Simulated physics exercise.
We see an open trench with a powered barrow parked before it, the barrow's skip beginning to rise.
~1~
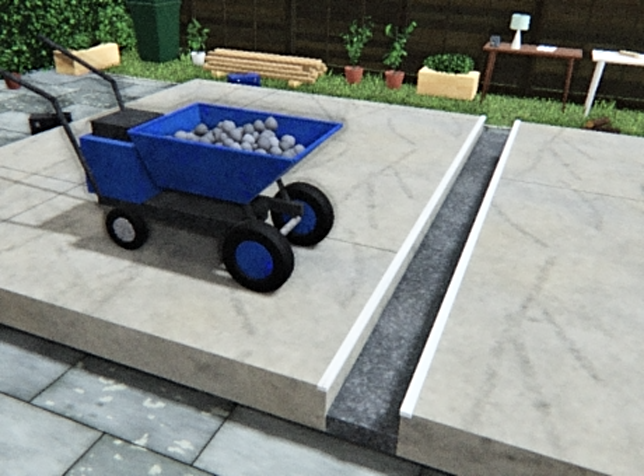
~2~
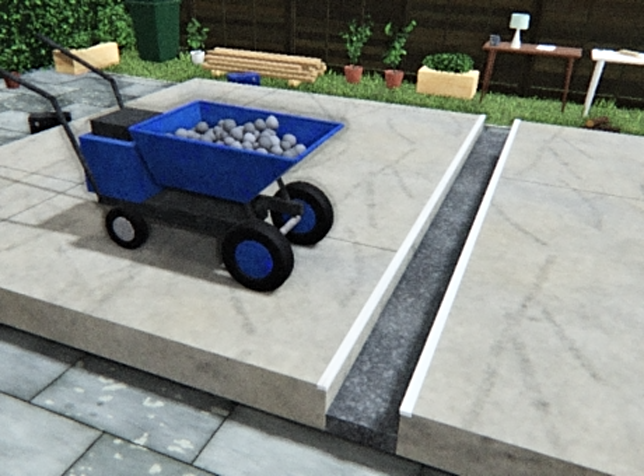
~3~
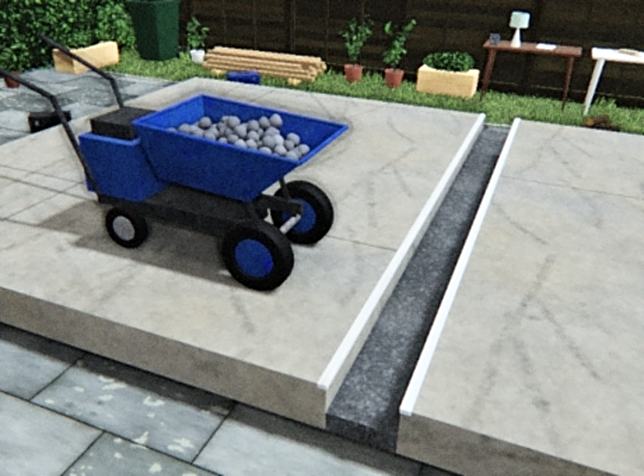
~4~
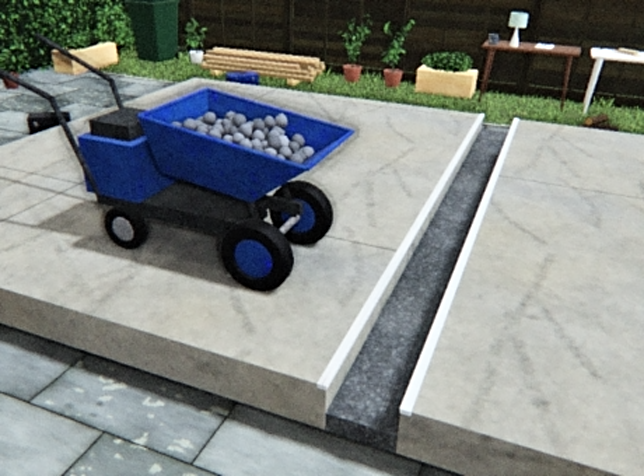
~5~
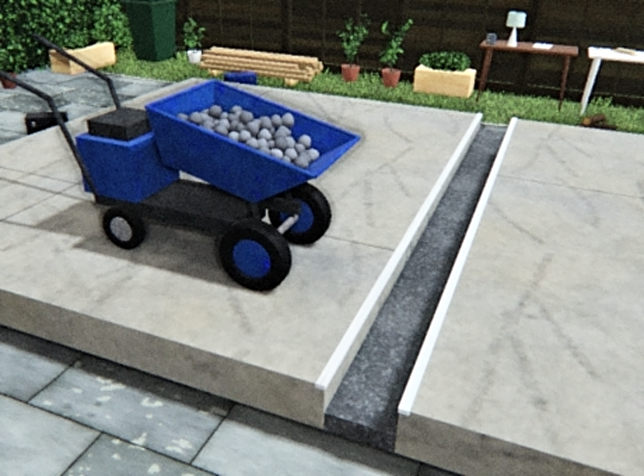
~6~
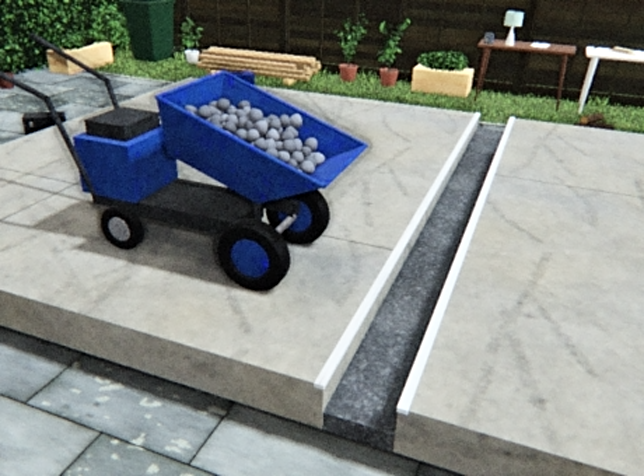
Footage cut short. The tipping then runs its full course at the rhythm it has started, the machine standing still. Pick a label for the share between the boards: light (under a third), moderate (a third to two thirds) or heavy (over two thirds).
Heavy - over two thirds.
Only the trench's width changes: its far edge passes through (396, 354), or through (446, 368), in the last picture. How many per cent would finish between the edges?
First case 60 %, second case 100 %.
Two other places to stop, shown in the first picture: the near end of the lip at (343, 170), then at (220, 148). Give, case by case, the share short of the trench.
0 and 60 in a hundred, in that order.
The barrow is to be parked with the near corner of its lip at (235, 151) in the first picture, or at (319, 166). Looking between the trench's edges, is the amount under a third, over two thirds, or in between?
Between a third and two thirds; in the middle band.
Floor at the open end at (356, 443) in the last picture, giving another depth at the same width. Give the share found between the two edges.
It comes to 90 per cent or so.
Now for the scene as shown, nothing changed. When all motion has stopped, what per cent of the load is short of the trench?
About 0 %.
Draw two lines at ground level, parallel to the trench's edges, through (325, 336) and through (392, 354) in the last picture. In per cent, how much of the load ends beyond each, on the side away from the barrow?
That's 100 in a hundred for the first and 40 in a hundred for the second.
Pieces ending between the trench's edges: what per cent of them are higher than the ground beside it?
I'd say around 20 percent.
Just after the last frame, skip tipped steeply; every one in the skip.
A moment on, skip tipped right over; the larger part in the skip; about a tenth in or heaped over the trench; just a few falling.
Further on, skip tipped right over; just a few in the skip; just a few short of the trench; the larger part in or heaped over the trench; about a tenth beyond it.
When it is over, skip tipped right over; just a few short of the trench; the larger part in or heaped over the trench; about a tenth beyond it.
